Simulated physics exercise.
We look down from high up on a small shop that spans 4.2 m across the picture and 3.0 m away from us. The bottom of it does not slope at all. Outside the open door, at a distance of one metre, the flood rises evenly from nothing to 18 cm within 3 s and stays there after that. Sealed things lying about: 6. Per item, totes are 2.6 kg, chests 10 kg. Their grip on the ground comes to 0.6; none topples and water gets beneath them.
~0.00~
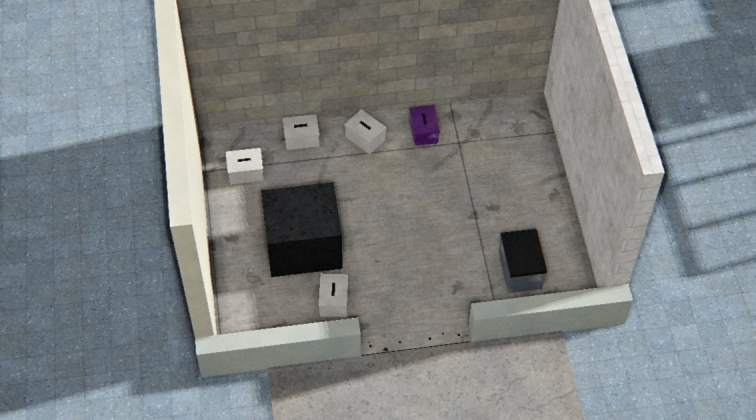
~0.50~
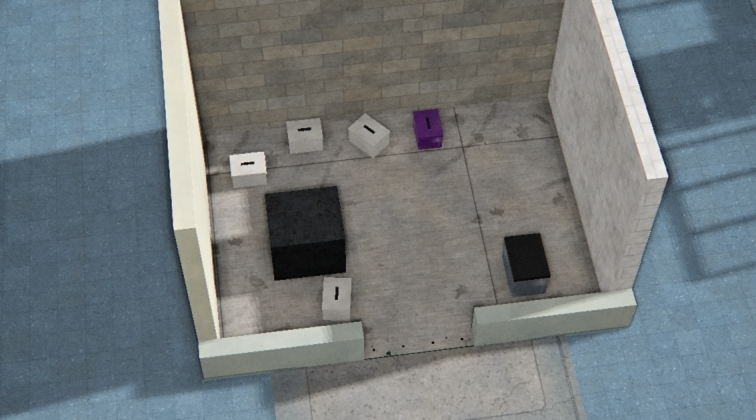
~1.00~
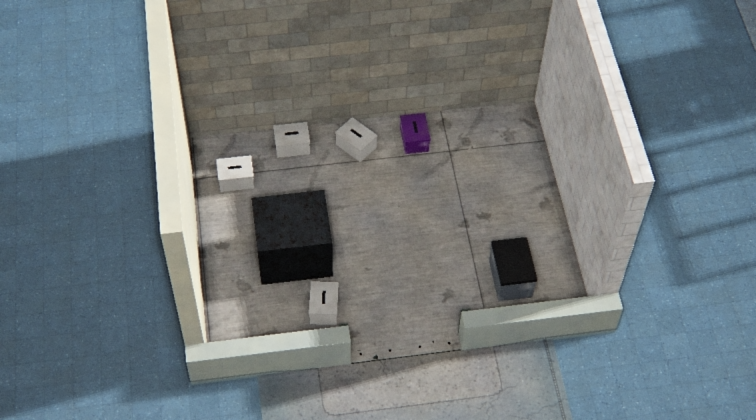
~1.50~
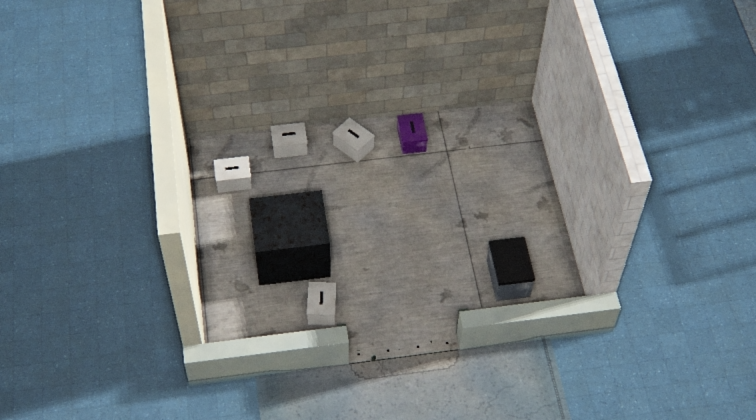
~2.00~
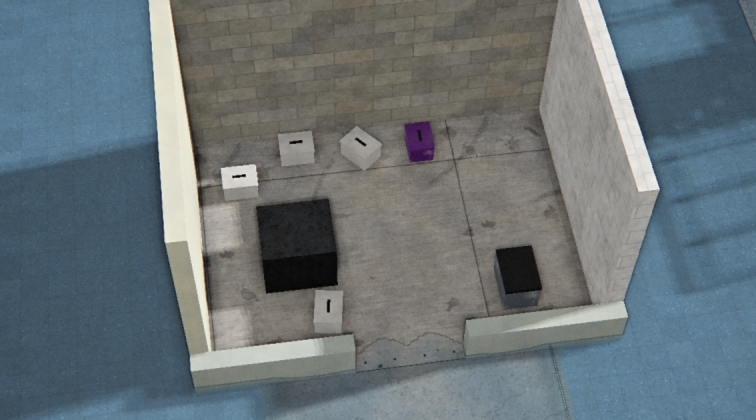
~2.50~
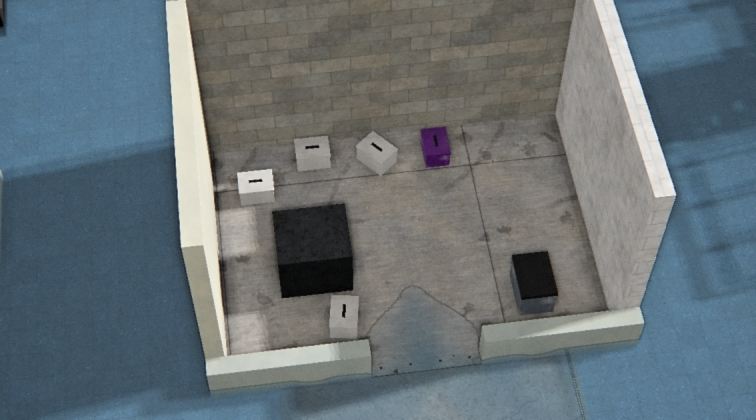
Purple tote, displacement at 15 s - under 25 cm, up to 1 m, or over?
It is pushed a bit.
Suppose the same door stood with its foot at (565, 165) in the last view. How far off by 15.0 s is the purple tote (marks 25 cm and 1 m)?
As for the purple tote, it winds up a long way off.
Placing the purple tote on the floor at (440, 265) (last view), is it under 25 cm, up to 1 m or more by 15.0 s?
Outcome - it ends up well away.
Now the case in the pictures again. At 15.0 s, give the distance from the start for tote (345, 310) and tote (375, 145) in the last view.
They sit 20 cm and 150 cm away, in the order given.
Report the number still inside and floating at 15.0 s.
Of them, 6.
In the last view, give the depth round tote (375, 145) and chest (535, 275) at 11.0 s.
About 6 and 8 cm.
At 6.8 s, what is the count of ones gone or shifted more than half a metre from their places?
Answer: 4.
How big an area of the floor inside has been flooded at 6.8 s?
Wet: Near 11.0 m2.
After 3.5 s the purple tote is near (436, 141), 0.0 m from its start, aground; 0 afloat.
After 6.8 s the purple tote is near (530, 132), 1.1 m from its start, afloat; 5 afloat.
After 11.0 s the purple tote is near (548, 305), 2.5 m from its start, afloat; 6 afloat.
After 15.0 s the purple tote is near (464, 155), 0.4 m from its start, afloat; 6 afloat.
